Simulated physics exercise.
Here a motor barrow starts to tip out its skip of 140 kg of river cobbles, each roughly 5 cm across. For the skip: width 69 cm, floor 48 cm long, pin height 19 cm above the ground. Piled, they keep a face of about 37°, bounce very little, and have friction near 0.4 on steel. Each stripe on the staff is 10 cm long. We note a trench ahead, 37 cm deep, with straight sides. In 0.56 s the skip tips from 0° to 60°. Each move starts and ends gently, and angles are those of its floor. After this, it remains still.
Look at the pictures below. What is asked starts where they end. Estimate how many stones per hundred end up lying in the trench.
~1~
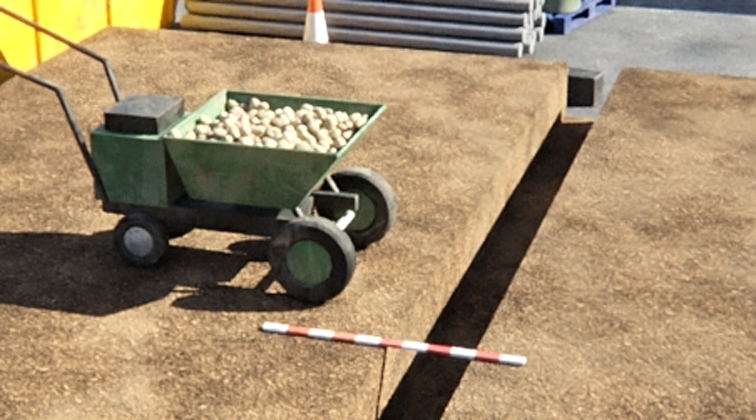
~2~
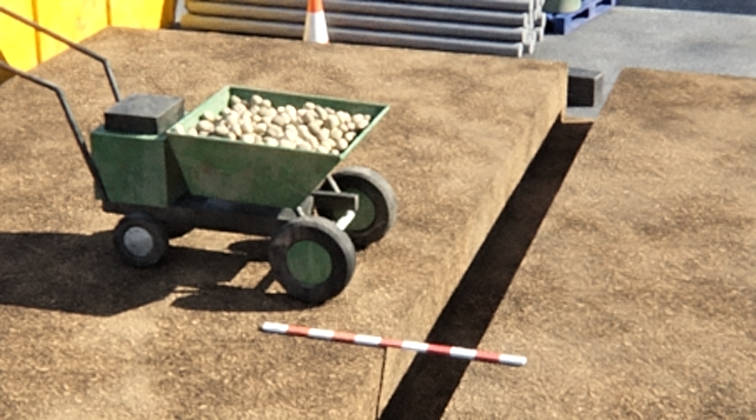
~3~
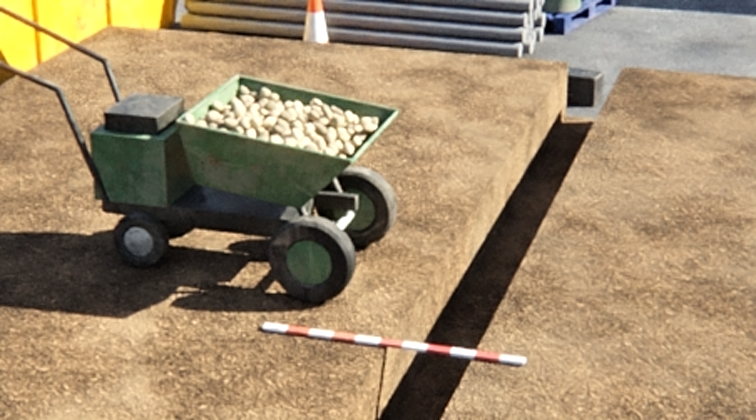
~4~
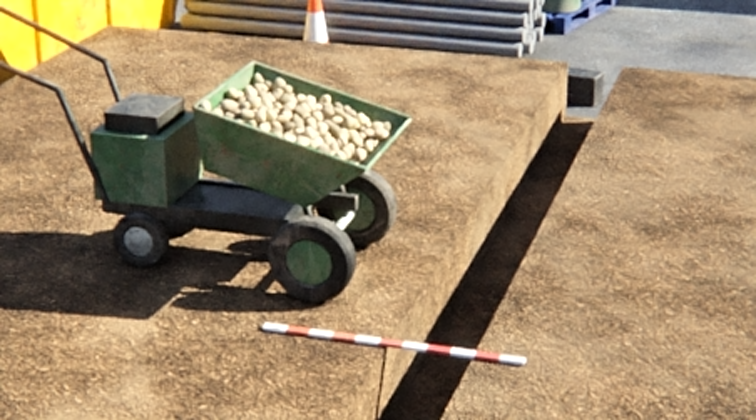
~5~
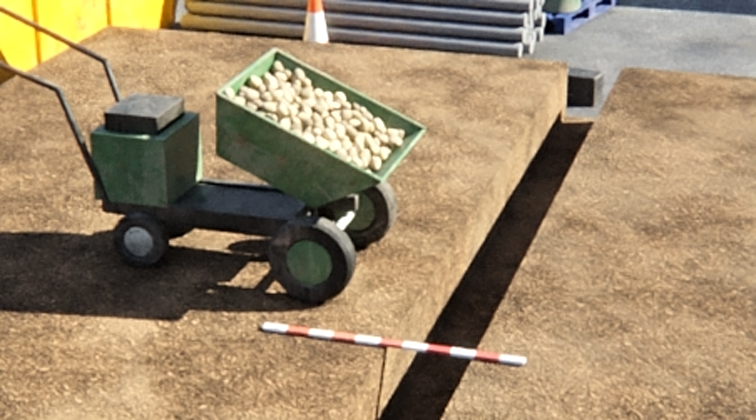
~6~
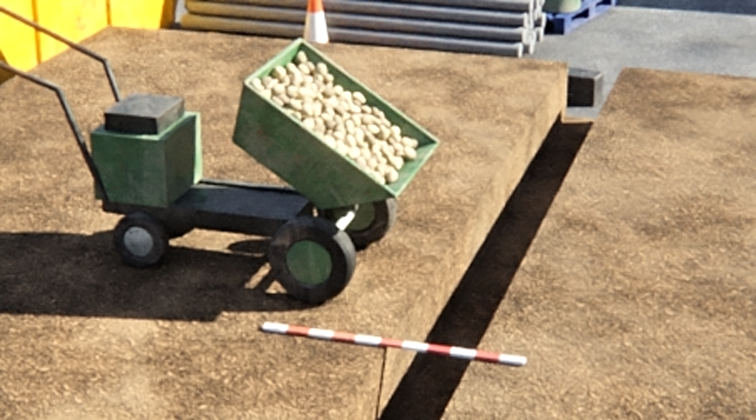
48 %.
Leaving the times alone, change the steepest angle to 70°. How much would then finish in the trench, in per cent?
I'd expect around 50 in a hundred.
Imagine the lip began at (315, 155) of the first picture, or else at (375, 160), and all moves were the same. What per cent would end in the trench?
It'd be around 65 per cent and after that around 25 per cent.
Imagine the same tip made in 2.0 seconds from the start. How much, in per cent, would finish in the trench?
I'd put it at roughly 70 per cent.
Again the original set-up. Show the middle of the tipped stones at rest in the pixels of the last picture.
Roughly at pixel (495, 343).
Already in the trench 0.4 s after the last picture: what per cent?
I'd say near 15 per cent at that time.
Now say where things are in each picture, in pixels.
Lip at (338, 156), floor tilted 0°, highest stones at (291, 119), in the first picture.
Lip at (342, 157), floor tilted 2°, highest stones at (281, 118), in the second picture.
The skip is at 7°, its lip at (352, 162); the top of the load is at (258, 110), in the third picture.
The skip is at 15°, its lip at (366, 170); the top of the load is at (256, 94), in the fourth picture.
The skip is at 24°, its lip at (381, 182); the top of the load is at (271, 81), in the fifth picture.
The skip is at 33°, its lip at (396, 196); the top of the load is at (292, 73), in the sixth picture.
Then, 0.1 s after the last picture the floor is at 51°, 100 % in the skip; the foremost stones are at (417, 197).
Then, 0.4 s after the last picture the floor is at 60°, 86 % in the skip, 14 % in the trench; the foremost stones are at (494, 263).
Then, 0.7 s after the last picture the floor is at 60°, 40 % in the skip, 26 % in the trench, 34 % past the trench; the foremost stones are at (641, 301).
Then, 2.7 s after the last picture the floor is at 60°, 18 % in the skip, 48 % in the trench, 34 % past the trench; the foremost stones are past the picture's edge.
